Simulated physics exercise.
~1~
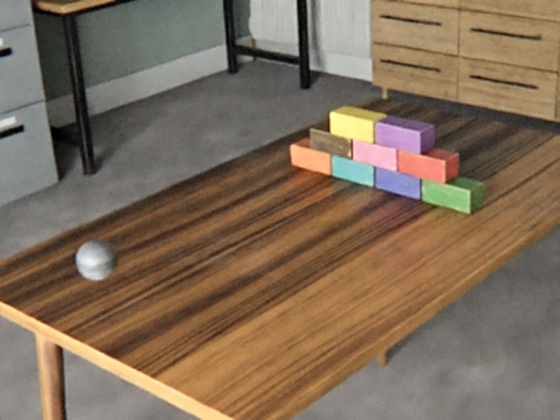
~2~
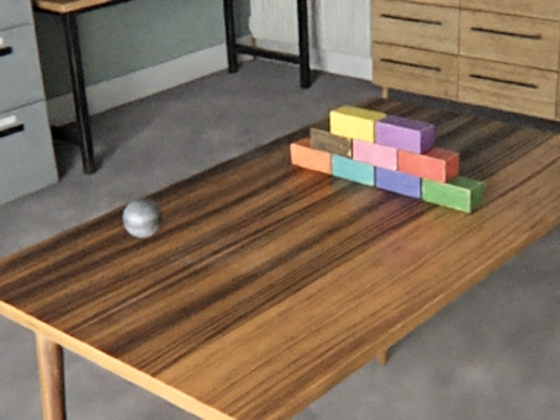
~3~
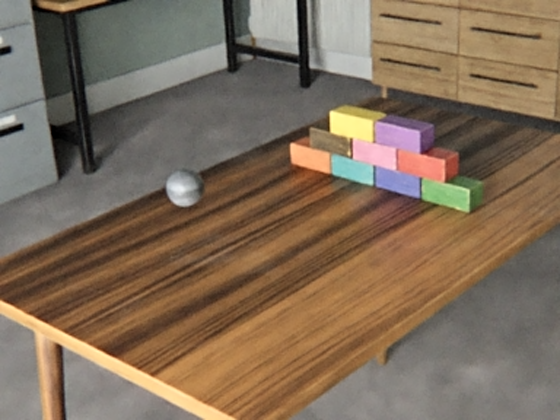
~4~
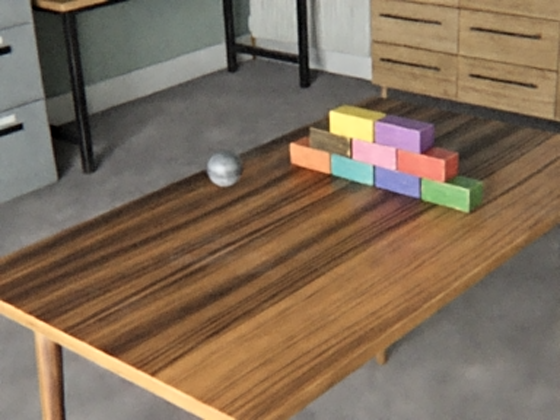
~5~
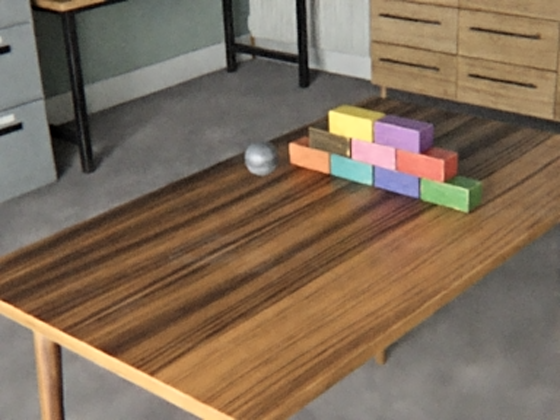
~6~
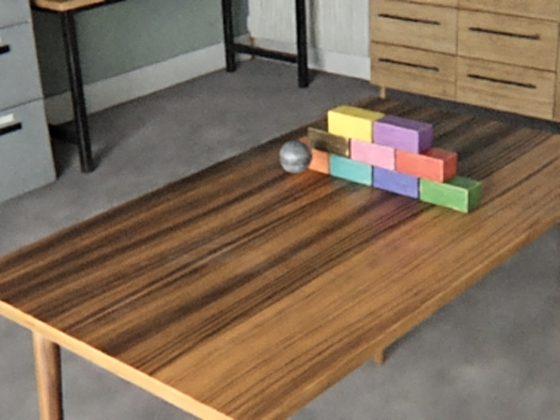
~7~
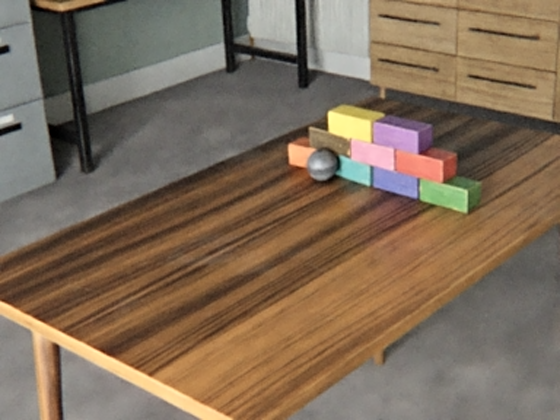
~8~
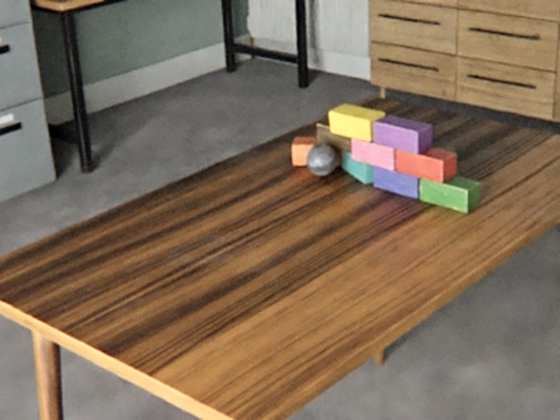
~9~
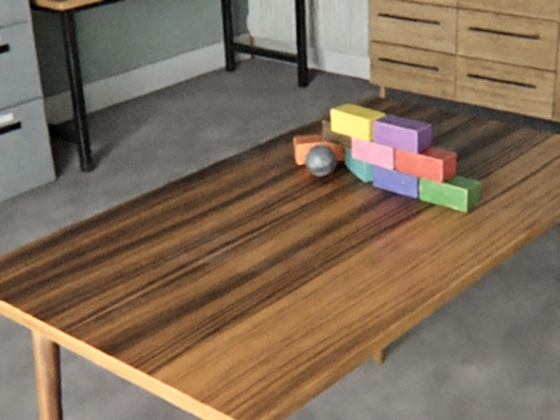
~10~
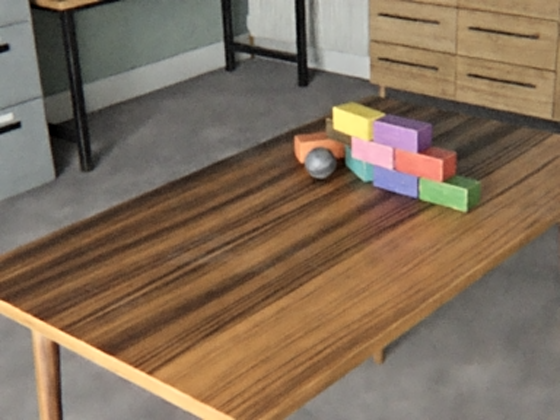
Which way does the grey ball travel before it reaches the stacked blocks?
The grey ball travels to the right across the view until it meets the left end of the stack.
On a table, a grey ball strikes stacked blocks, nudging a few, but the pile stands.
